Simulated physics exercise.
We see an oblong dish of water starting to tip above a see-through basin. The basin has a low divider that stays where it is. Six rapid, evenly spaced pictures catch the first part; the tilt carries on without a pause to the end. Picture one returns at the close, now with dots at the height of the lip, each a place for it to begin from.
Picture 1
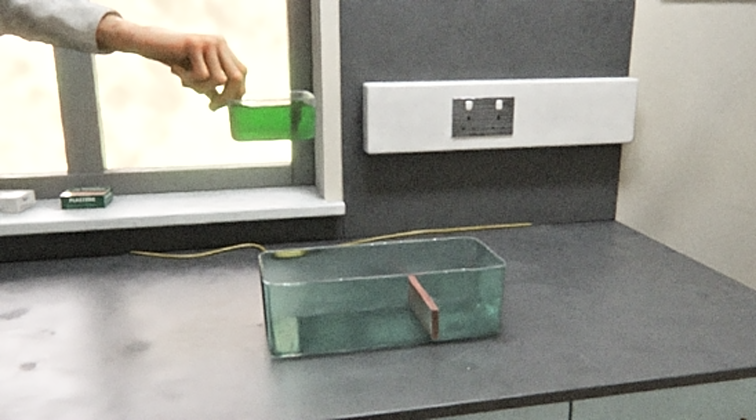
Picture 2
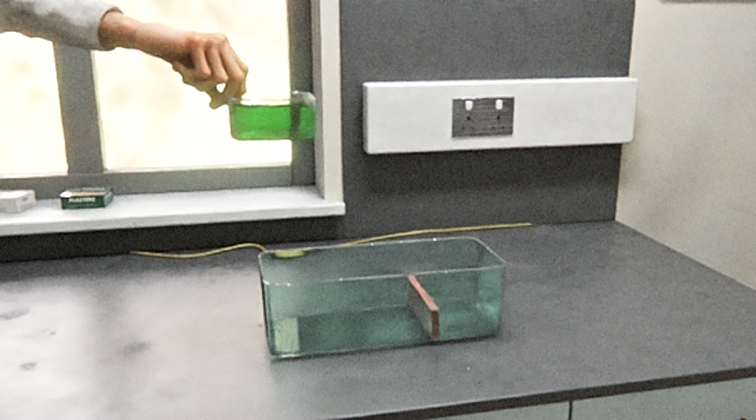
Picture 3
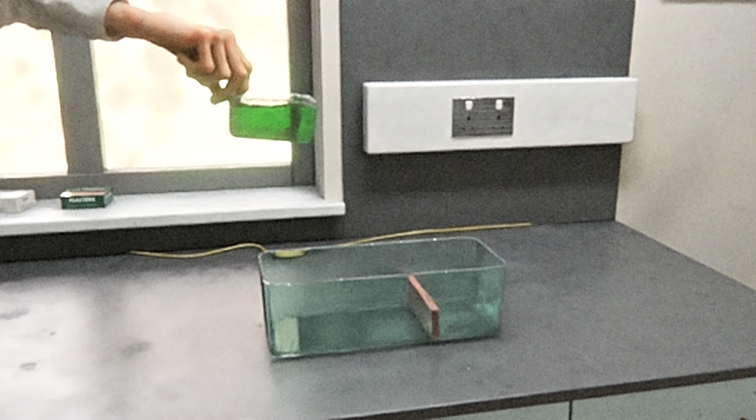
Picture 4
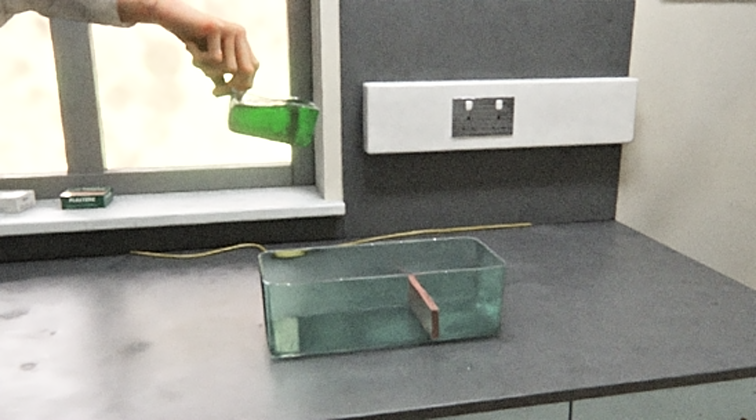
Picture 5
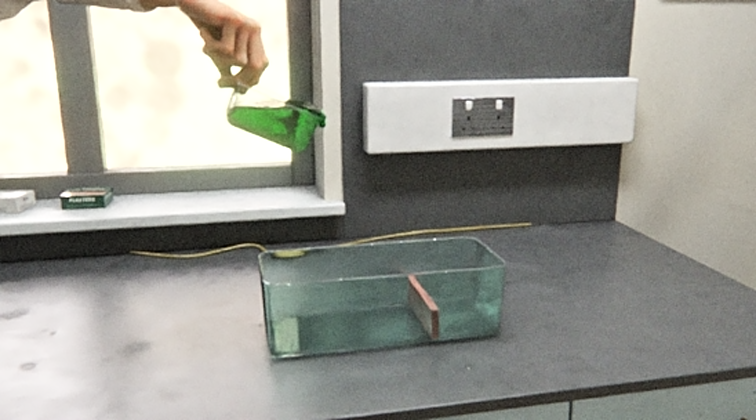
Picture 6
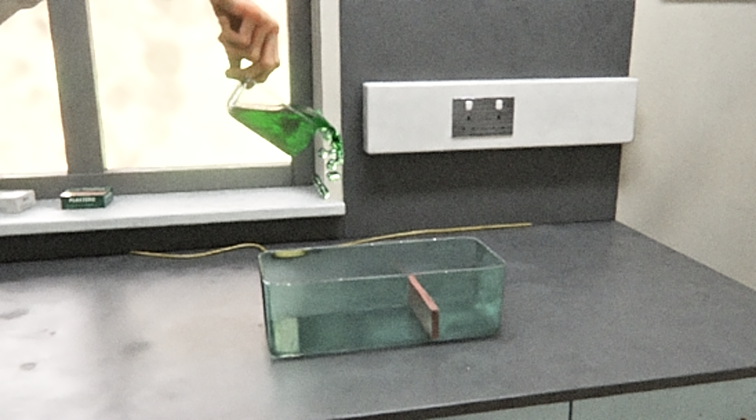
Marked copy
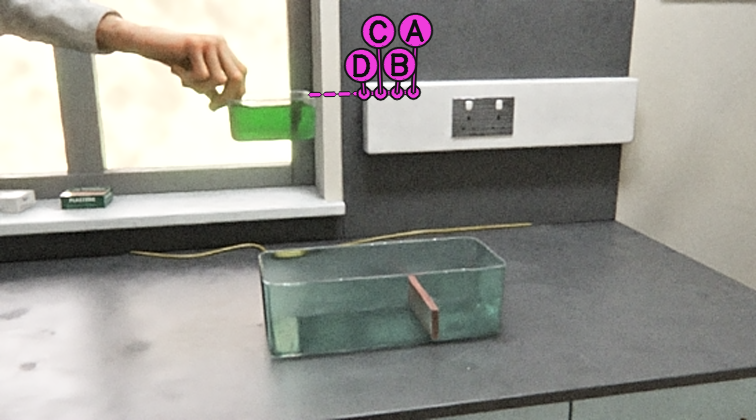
On a dark countertop by a window, a hand held a clear dish of green liquid above a glass tank, then tilted it to the right until the liquid poured over its lip.
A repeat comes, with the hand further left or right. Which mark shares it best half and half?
Best: D.
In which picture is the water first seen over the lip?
In picture 5.
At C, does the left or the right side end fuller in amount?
The right one.
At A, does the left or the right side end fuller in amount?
The right side.
On the marked copy, A at (413, 92); B at (397, 92); C at (380, 93); D at (364, 93).
If A is chosen, about 20 % ends left of the wall and 78 % right of it.
If B is chosen, about 24 % ends left of the wall and 74 % right of it.
If C is chosen, about 30 % ends left of the wall and 68 % right of it.
If D is chosen, about 49 % ends left of the wall and 49 % right of it.
